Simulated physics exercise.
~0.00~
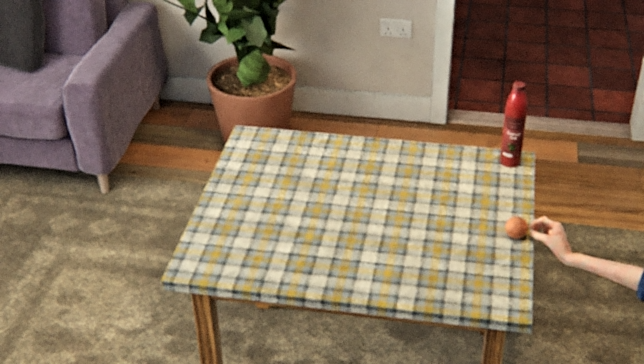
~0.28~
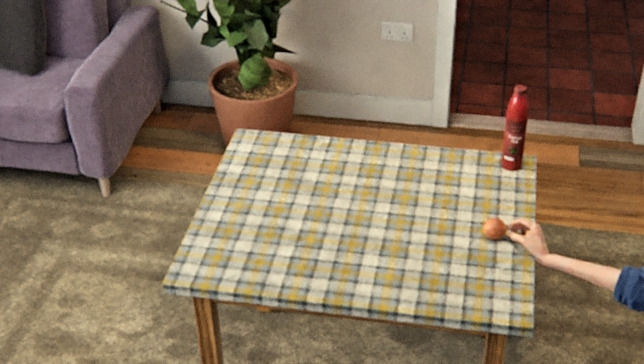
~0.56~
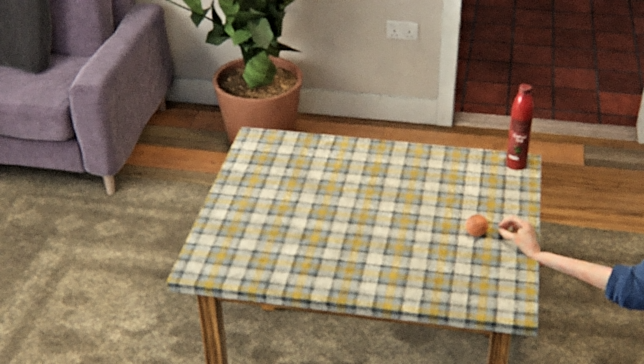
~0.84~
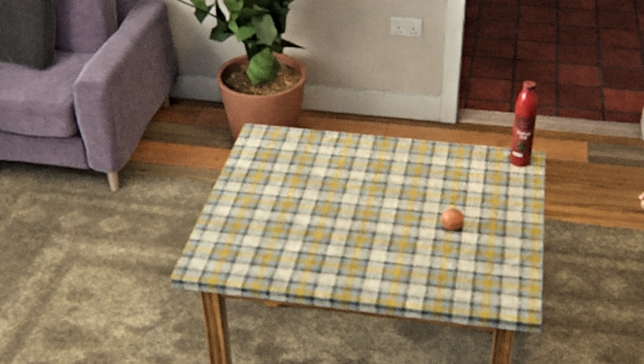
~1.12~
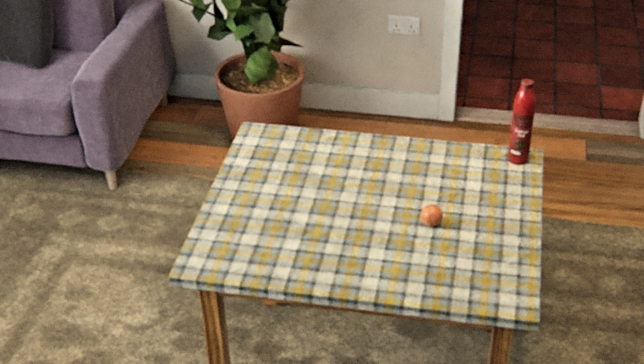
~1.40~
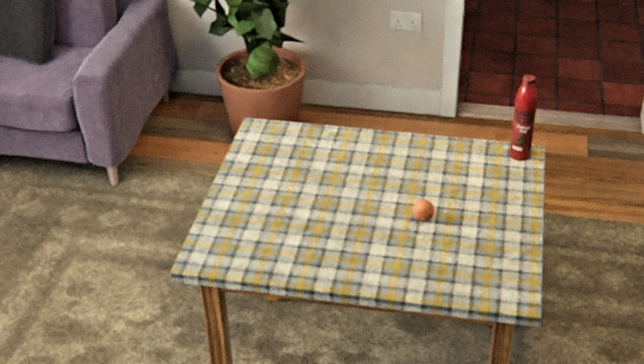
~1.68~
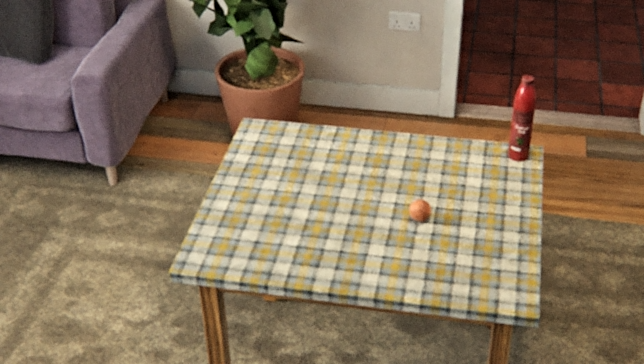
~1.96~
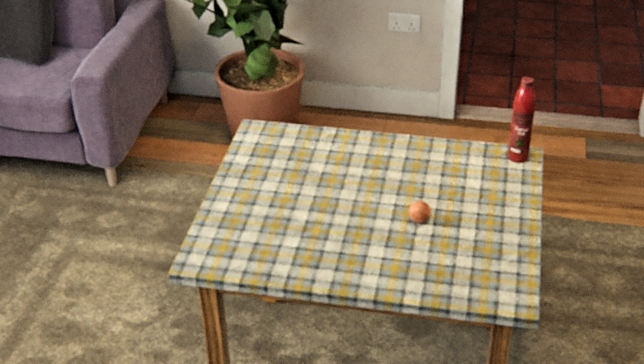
An orange ball was pushed leftward across a checked tablecloth by a hand reaching in from the right, which let go and drew back. The ball rolled on, slowed, and came to rest on the table, while the red bottle stayed put.
